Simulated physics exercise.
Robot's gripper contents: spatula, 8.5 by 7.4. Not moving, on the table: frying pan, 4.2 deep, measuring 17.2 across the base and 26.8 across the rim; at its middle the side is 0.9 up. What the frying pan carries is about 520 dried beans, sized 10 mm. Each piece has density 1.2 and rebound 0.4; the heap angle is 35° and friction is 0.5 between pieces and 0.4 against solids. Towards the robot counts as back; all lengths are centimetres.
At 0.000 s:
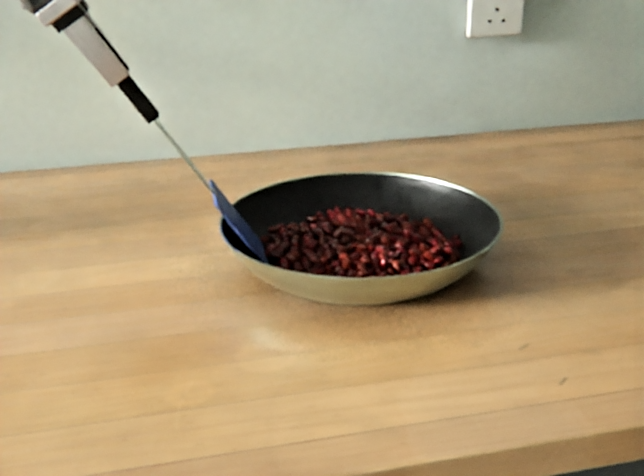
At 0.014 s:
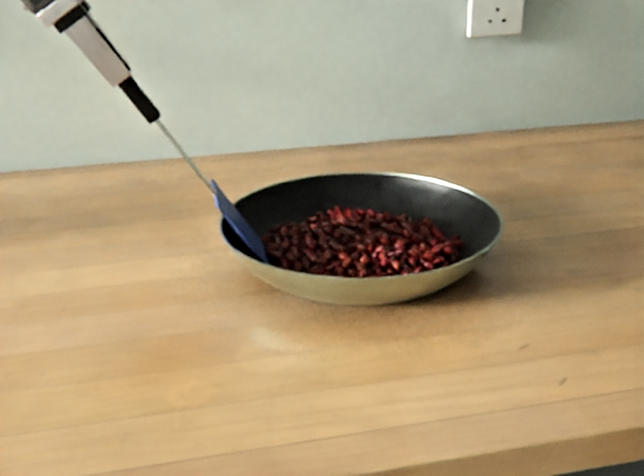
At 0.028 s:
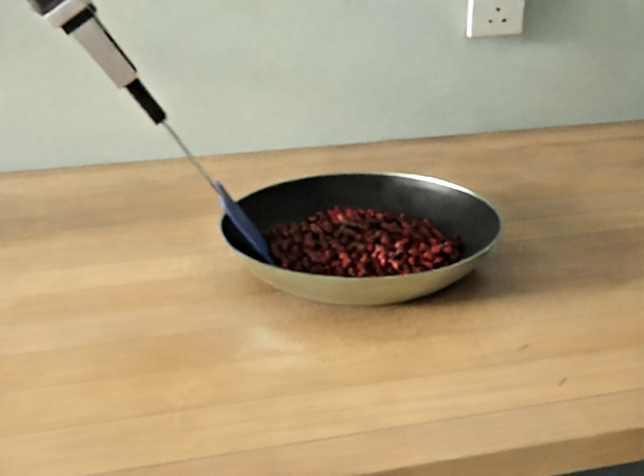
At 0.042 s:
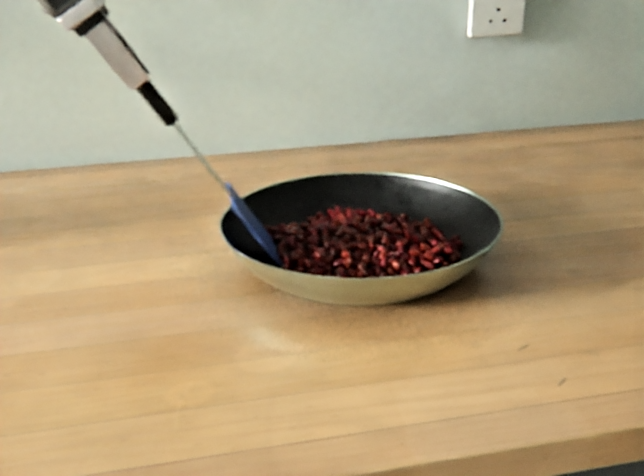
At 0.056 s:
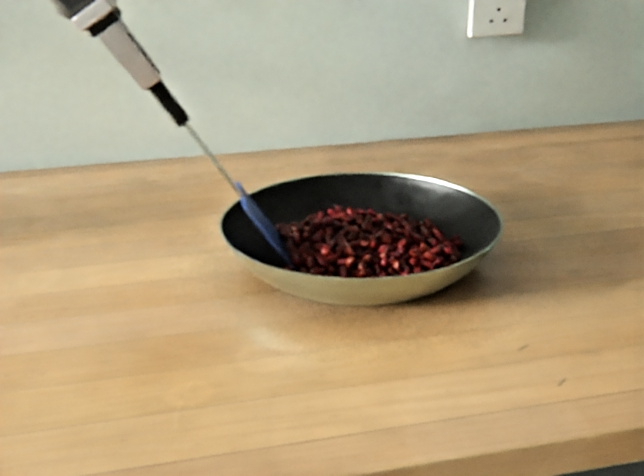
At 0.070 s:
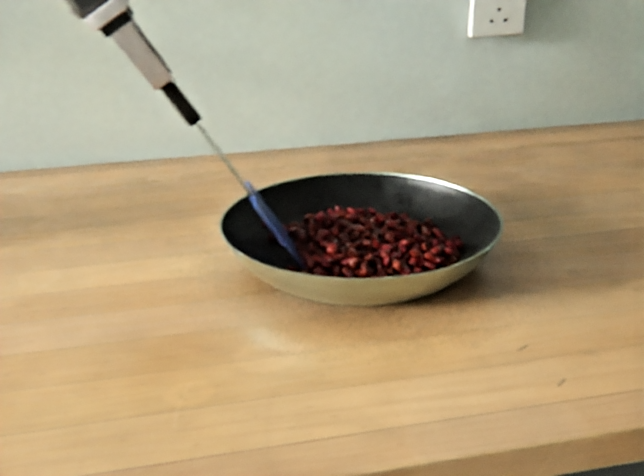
Robot arm with a blue spatula sliding slowly a short way right inside a frying pan of red beans on a wooden table.
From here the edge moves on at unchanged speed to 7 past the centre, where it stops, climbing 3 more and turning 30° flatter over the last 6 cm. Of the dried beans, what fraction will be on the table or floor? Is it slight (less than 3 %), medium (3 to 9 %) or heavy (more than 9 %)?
Slight.
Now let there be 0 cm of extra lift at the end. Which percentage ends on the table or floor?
I'd reckon around 0 per cent.
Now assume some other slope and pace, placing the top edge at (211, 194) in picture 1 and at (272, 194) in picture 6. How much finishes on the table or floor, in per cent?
Some 5 percent ends up on the table or floor.
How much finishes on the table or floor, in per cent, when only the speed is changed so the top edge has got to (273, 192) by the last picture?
5 %.
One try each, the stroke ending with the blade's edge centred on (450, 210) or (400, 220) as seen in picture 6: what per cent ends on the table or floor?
About 5 and 0 per cent.
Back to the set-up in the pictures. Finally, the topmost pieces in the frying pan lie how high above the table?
Roughly 5.0 centimetres.
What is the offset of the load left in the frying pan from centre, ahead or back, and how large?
I'd say close to 4.5 cm toward the front.
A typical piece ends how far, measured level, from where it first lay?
It works out to roughly 4 cm.
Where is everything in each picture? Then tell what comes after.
The first frame shows spatula top edge at (213, 192), sloping 58°; upper third of the load around (358, 242), from x 265 to 460, top at y 210; 517 in the frying pan.
The second frame shows spatula top edge at (214, 192), sloping 58°; upper third of the load around (358, 242), from x 265 to 460, top at y 210.
The third frame shows spatula top edge at (220, 193), sloping 58°; upper third of the load around (357, 242), from x 265 to 460, top at y 210.
The fourth frame shows spatula top edge at (230, 195), sloping 58°; upper third of the load around (351, 240), from x 265 to 460, top at y 210.
The fifth frame shows spatula top edge at (241, 195), sloping 58°; upper third of the load around (350, 240), from x 265 to 460, top at y 210.
The sixth frame shows spatula top edge at (252, 194), sloping 58°; upper third of the load around (354, 238), from x 265 to 460, top at y 210; 517 in the frying pan.
By 0.14 s, sloping 58°, highest piece 3 above the table; 517 in the frying pan.
By 0.20 s, sloping 47°, highest piece 4 above the table; 517 in the frying pan.
By 0.43 s, sloping 28°, highest piece 5 above the table; 515 in the frying pan, 2 on the table or floor.
By 1.48 s, sloping 28°, highest piece 5 above the table; 515 in the frying pan, 2 on the table or floor.
Final count, 515 in the frying pan, 2 on the table or floor. That is 0 % on the table or floor.
